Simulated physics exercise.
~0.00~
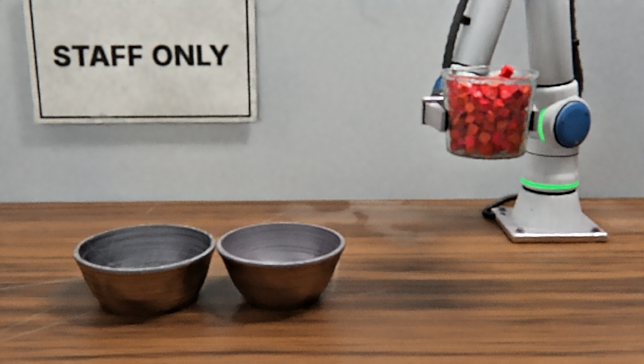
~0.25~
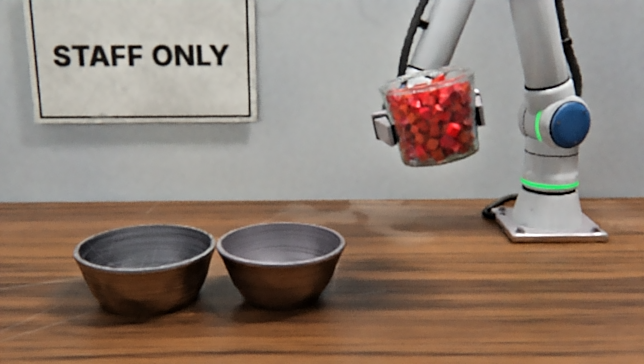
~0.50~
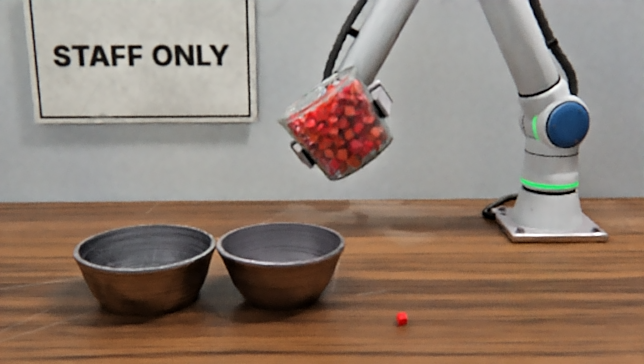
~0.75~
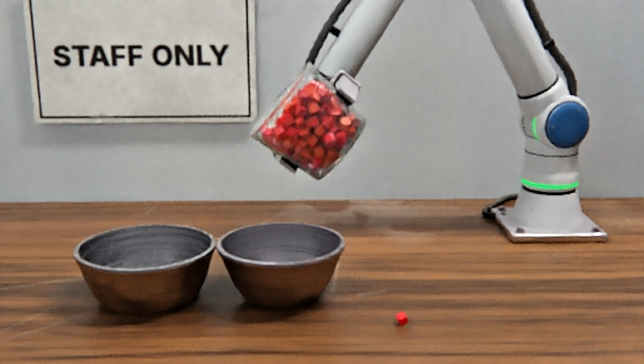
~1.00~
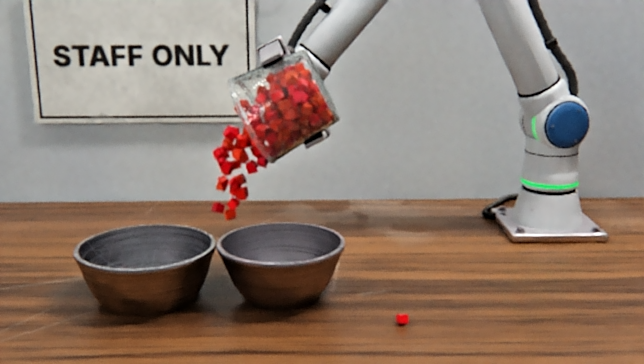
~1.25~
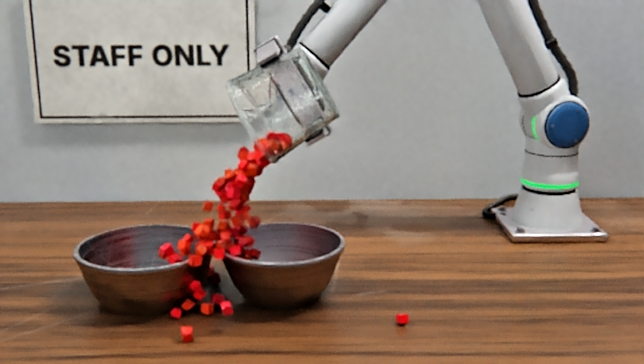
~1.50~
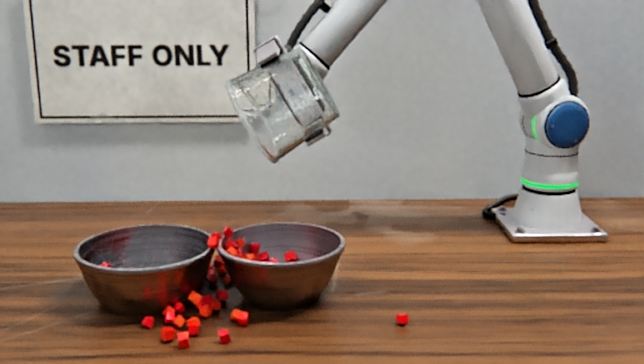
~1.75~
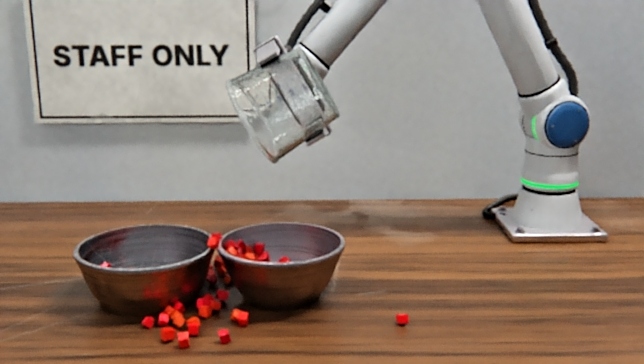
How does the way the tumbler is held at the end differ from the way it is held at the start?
At the start the arm holds the tumbler upright, but by the end it is turned upside down at a slant, with its mouth pointing down toward the bowls.
